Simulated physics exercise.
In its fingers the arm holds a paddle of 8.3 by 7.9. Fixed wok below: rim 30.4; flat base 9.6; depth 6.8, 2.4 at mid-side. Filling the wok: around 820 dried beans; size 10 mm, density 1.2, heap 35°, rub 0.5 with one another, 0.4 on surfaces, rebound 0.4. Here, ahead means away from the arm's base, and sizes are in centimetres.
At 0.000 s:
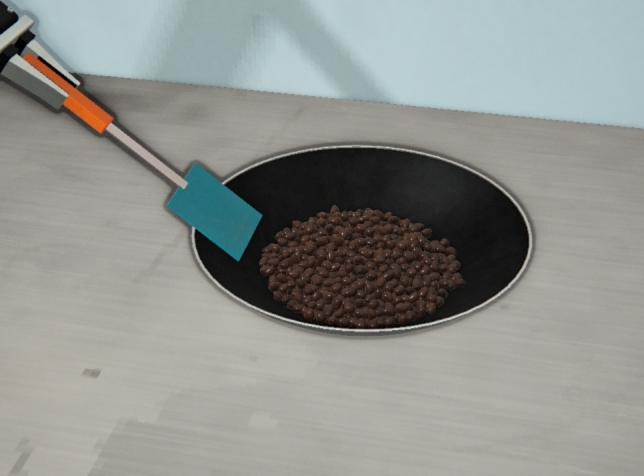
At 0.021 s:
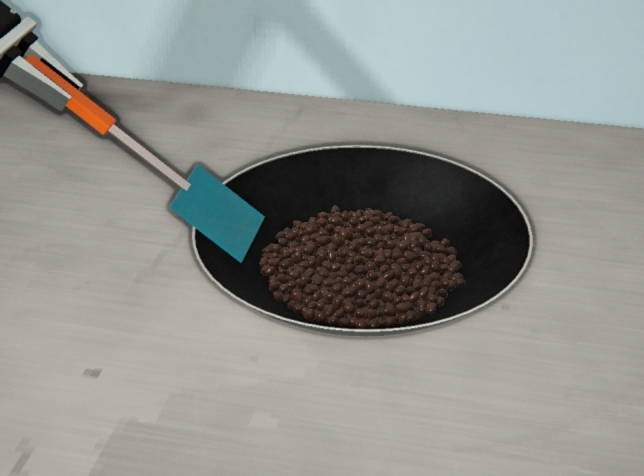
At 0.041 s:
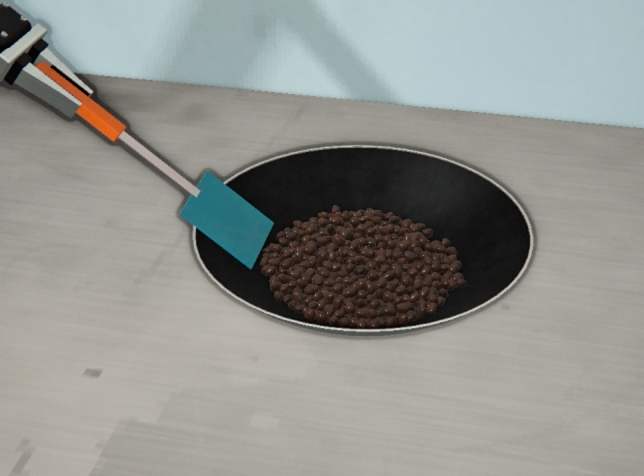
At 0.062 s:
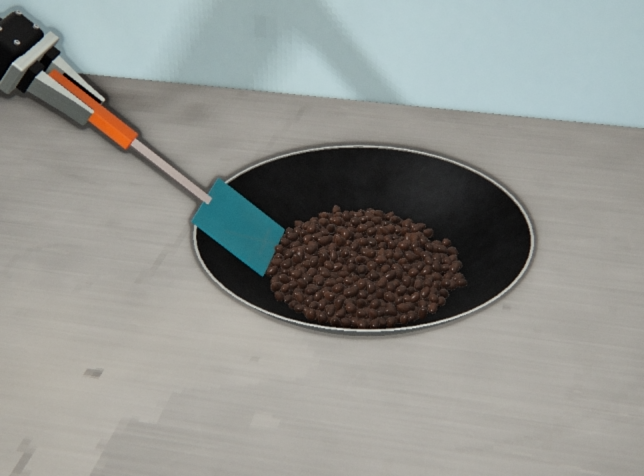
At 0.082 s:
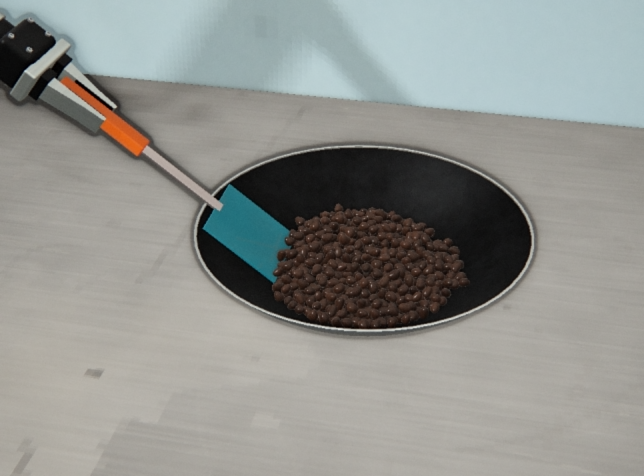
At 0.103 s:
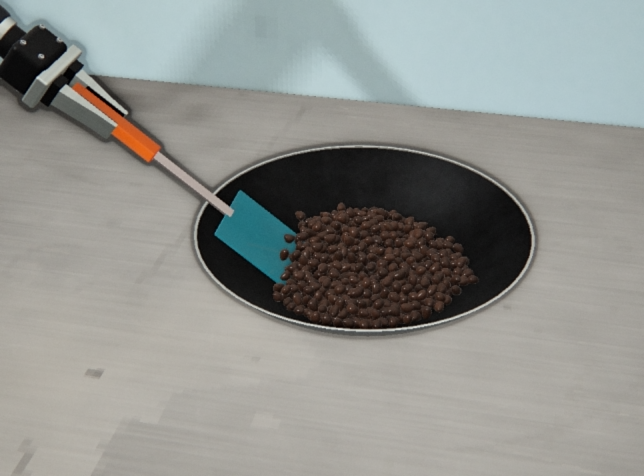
A robot arm gripping a teal paddle slid it down and to the right inside a black wok, then pressed into the left edge of the brown beans, nudging the pile slightly rightward.
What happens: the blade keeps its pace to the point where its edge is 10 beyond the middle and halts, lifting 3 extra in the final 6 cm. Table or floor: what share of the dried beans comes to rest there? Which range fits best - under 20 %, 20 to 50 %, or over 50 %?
The range that fits: Under 20 %.
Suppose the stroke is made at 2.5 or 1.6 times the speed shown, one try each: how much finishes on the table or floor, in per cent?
Roughly 45 % and roughly 30 %.
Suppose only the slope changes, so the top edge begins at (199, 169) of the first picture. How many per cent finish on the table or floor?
15 percent or so.
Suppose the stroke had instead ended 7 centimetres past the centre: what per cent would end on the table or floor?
Result: Approx. 0 %.
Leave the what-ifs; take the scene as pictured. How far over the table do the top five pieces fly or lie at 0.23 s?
Around 6 cm above the table.
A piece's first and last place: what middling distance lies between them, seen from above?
Around 6 cm, measured level.
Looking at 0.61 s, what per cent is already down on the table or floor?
Share at that moment: About 10 %.
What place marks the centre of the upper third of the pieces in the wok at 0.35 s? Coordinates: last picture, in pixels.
Around (473, 249).
After 0.23 s, sloping 38°, highest piece 6 above the table; 815 in the wok.
After 0.35 s, sloping 38°, highest piece 8 above the table; 815 in the wok.
After 0.61 s, sloping 38°, highest piece 8 above the table; 703 in the wok, 95 on the table or floor, 17 on the blade or in flight.
After 1.66 s, sloping 38°, highest piece 7 above the table; 702 in the wok, 113 on the table or floor.
At rest, 702 in the wok, 113 on the table or floor. That is 14 % on the table or floor.
